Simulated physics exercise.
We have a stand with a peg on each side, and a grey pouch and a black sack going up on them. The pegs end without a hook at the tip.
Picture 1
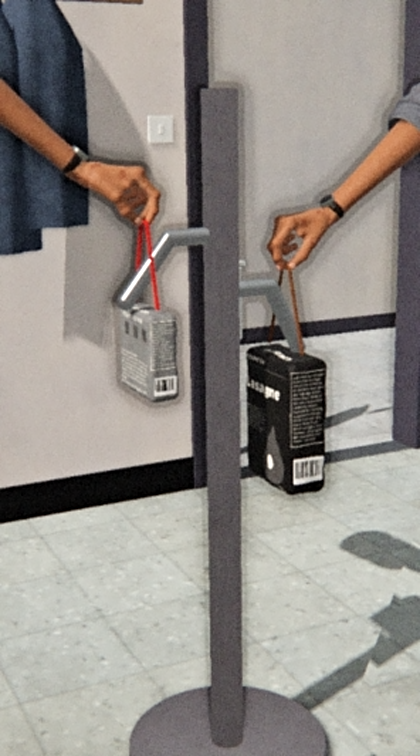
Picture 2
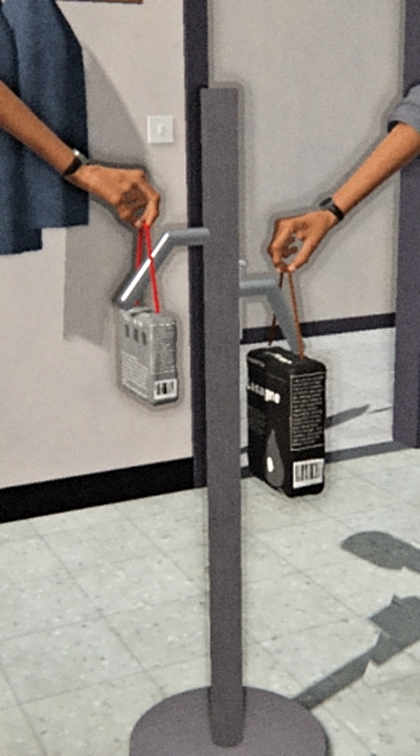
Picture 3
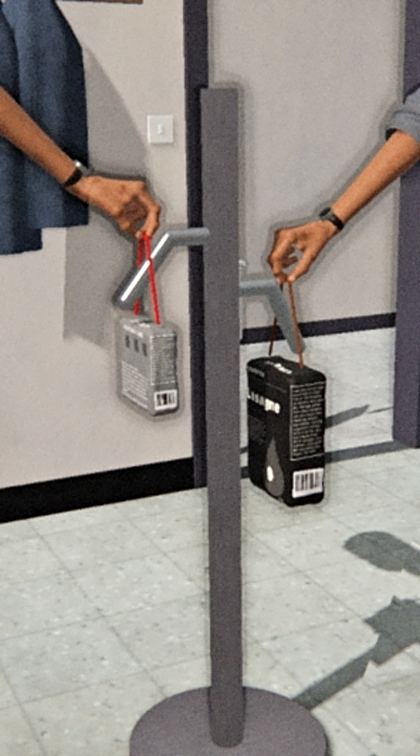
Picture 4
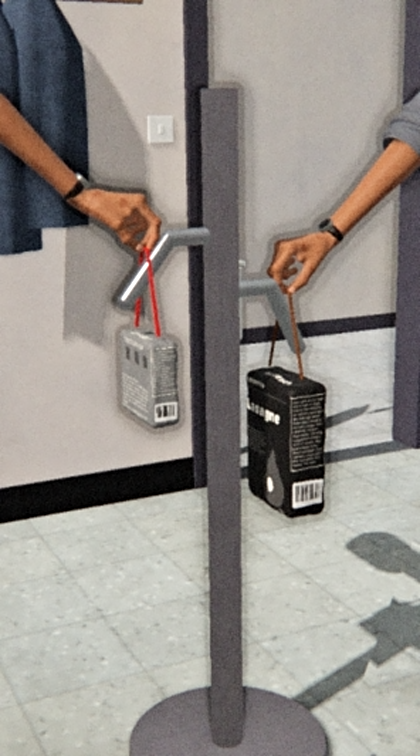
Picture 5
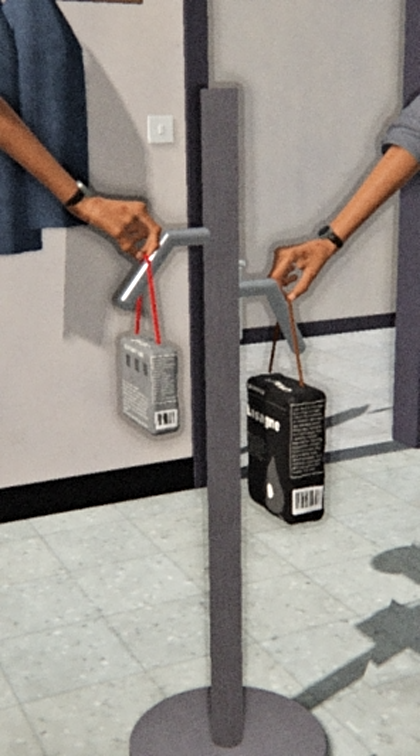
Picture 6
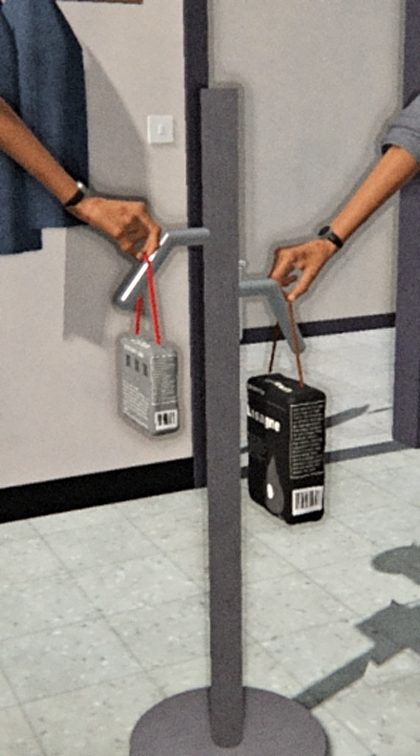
Two hands, one on each side of a stand, lowered a grey pouch on the left and a black sack on the right slightly by their cords beside the downward-sloping pegs, then stayed still.
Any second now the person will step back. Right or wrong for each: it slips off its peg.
Grey pouch: Right; black sack: Right.
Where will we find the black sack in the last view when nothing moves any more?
Centre: (235, 697).
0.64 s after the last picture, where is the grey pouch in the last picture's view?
(225, 740).
Then, 0.34 s on from there, grey pouch falling near (154, 577); black sack on the floor near (285, 628).
Then, 0.64 s on from there, grey pouch on the floor near (226, 740); black sack on the floor near (231, 701).
In the end, grey pouch on the floor; black sack on the floor near (235, 697). The grey pouch slips off its peg and the black sack drops to the floor.
